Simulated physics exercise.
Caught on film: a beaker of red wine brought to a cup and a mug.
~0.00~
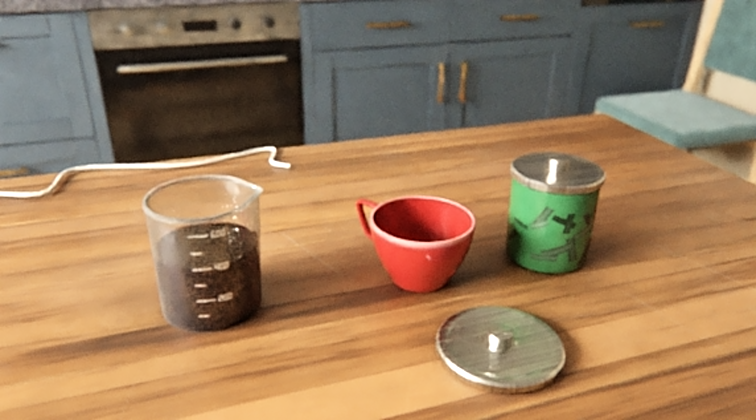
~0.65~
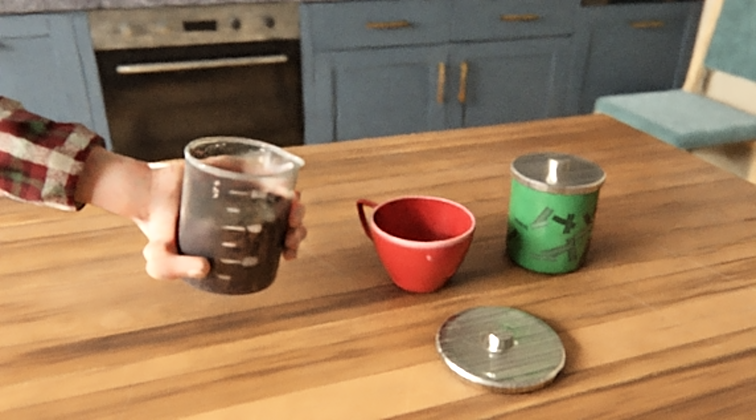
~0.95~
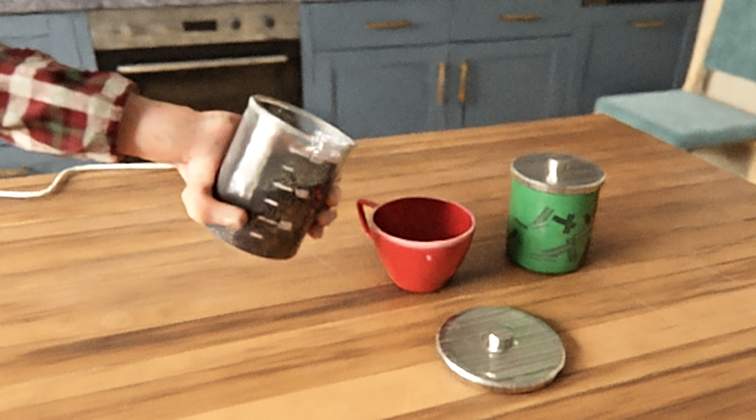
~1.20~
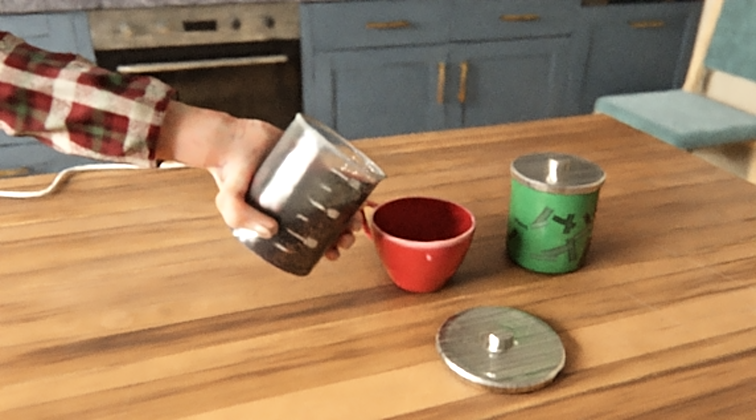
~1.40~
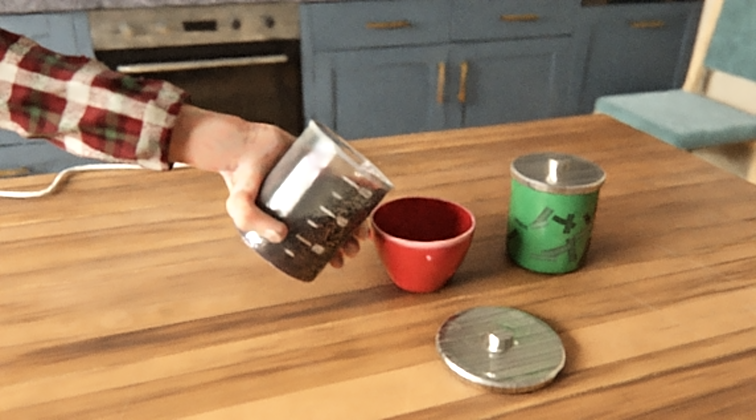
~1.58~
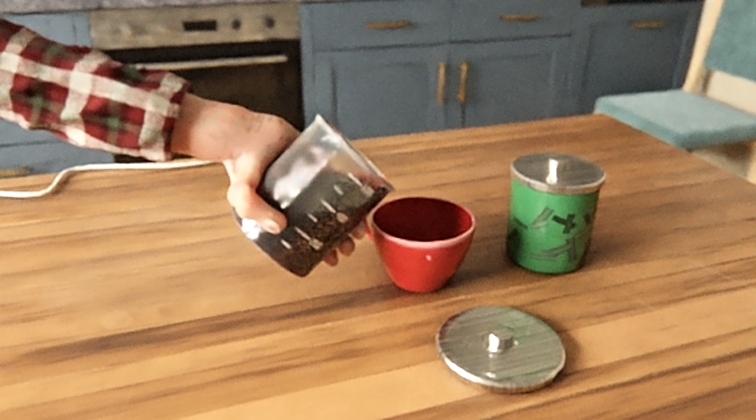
On a wooden table, a hand lifts a beaker of dark liquid and tilts it rightward beside a red cup.
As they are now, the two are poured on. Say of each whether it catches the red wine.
Left, the cup fills up; right, the mug lets it run off outside.
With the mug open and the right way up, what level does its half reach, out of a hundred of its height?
About 45 per cent.
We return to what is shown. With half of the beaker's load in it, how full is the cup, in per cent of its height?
Near 65 in a hundred.
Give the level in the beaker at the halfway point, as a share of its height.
About 30 per cent.
After 2.3 s, the red wine goes into the cup.
After 3.2 s, it hits the lid of the mug and runs off.
After 4.6 s, the cup has its share inside; the mug is empty, in a puddle.
